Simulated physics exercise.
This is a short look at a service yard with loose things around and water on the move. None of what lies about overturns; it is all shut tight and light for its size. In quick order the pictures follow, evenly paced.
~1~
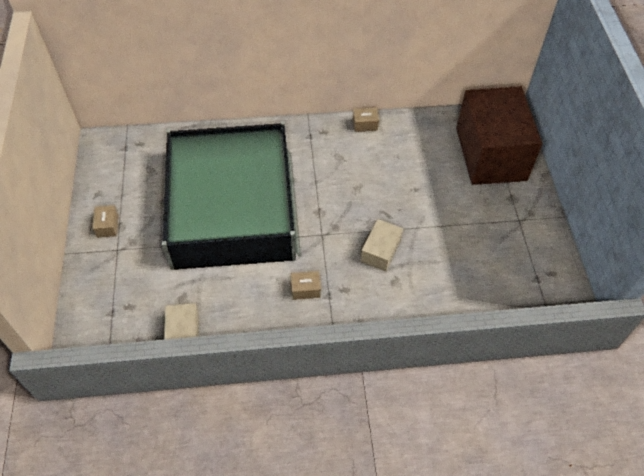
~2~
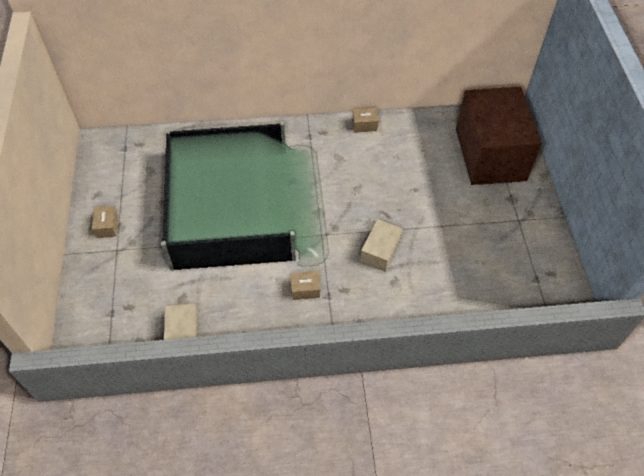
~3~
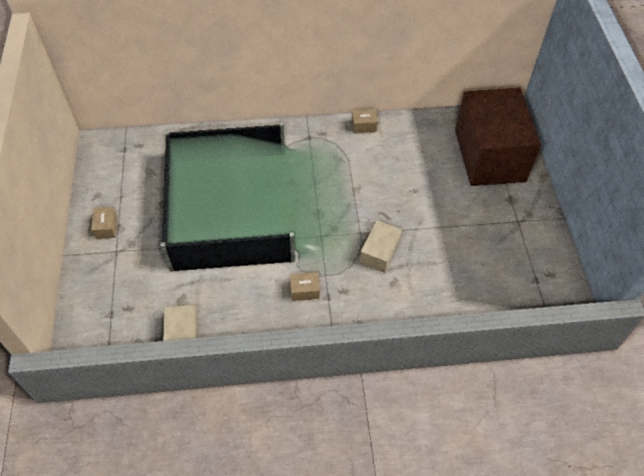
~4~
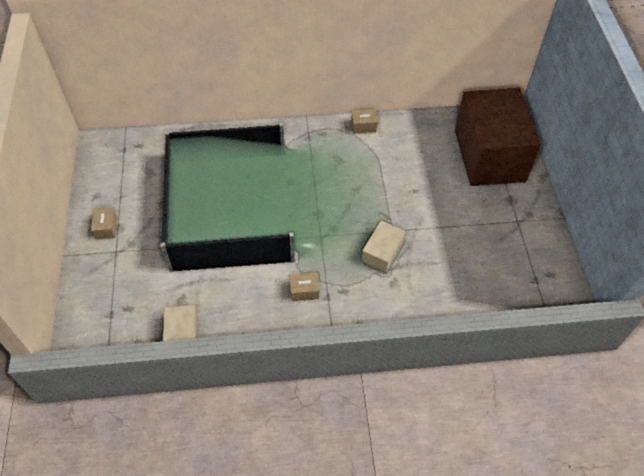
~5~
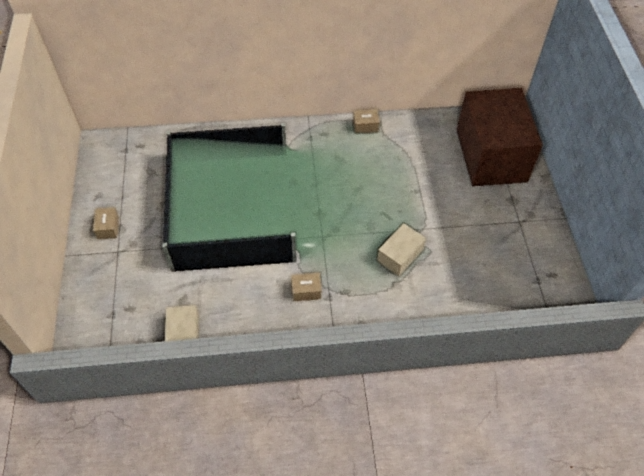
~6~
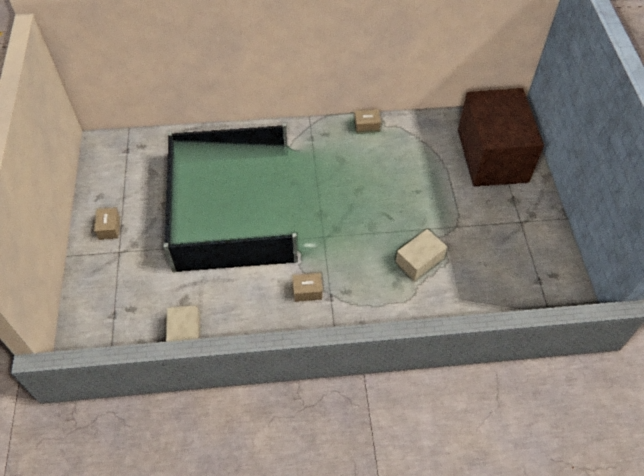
We see green water in a dark-walled tank inside a walled yard; the tank's right side opens and water spreads rightward across the floor, shifting a pale box slightly right while the other boxes stay nearly still.
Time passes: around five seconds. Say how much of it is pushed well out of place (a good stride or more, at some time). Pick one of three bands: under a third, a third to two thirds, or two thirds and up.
A third to two thirds.
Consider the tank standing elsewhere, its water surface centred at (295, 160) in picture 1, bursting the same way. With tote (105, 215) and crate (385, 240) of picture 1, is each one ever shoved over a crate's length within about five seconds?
First one: Stayed short; second one: Covered that distance.
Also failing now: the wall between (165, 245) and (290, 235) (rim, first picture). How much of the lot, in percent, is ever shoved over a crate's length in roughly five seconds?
I make it 80 per cent.
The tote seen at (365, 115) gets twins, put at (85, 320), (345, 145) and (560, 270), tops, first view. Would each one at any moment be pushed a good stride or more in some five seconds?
Stays put, shoved clear, shoved clear.
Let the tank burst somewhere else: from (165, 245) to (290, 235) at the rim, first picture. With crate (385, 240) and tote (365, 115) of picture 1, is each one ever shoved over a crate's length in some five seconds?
The first: Cleared that distance; the second: Stayed short.
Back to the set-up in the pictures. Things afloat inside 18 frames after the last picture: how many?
I count 2.
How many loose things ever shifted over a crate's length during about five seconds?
The total here is 2.
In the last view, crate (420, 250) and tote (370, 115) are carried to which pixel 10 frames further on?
I'd guess close to (592, 298) and close to (477, 97).
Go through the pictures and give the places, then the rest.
In the first picture, a crate at (383, 239), on the bottom; a tote at (366, 115) rests on the ground; 0 of 5 have shifted.
In the second picture, a crate at (382, 239) rests on the ground; a tote at (366, 115) rests on the ground; 0 of 5 have shifted.
In the third picture, a crate at (382, 241) rests on the ground; a tote at (365, 116) rests on the ground; 0 of 5 have shifted.
In the fourth picture, a crate at (384, 241), on the bottom, close to its start; a tote at (365, 116), on the bottom; 0 of 5 have shifted.
In the fifth picture, a crate at (402, 244), on the bottom, close to its start; a tote at (366, 116) rests on the ground; 1 of 5 have shifted.
In the sixth picture, a crate at (422, 249) rests on the ground, a stride from its start; a tote at (368, 117), on the bottom; 1 of 5 have shifted.
A moment on, 1 of 5 are well off their spots; 0 afloat.
Next, 2 of 5 are well off their spots; 2 afloat.
Later, 2 of 5 are well off their spots; 2 afloat.
In the end, 2 of 5 are well off their spots, and 2 have been at some point; 2 afloat.
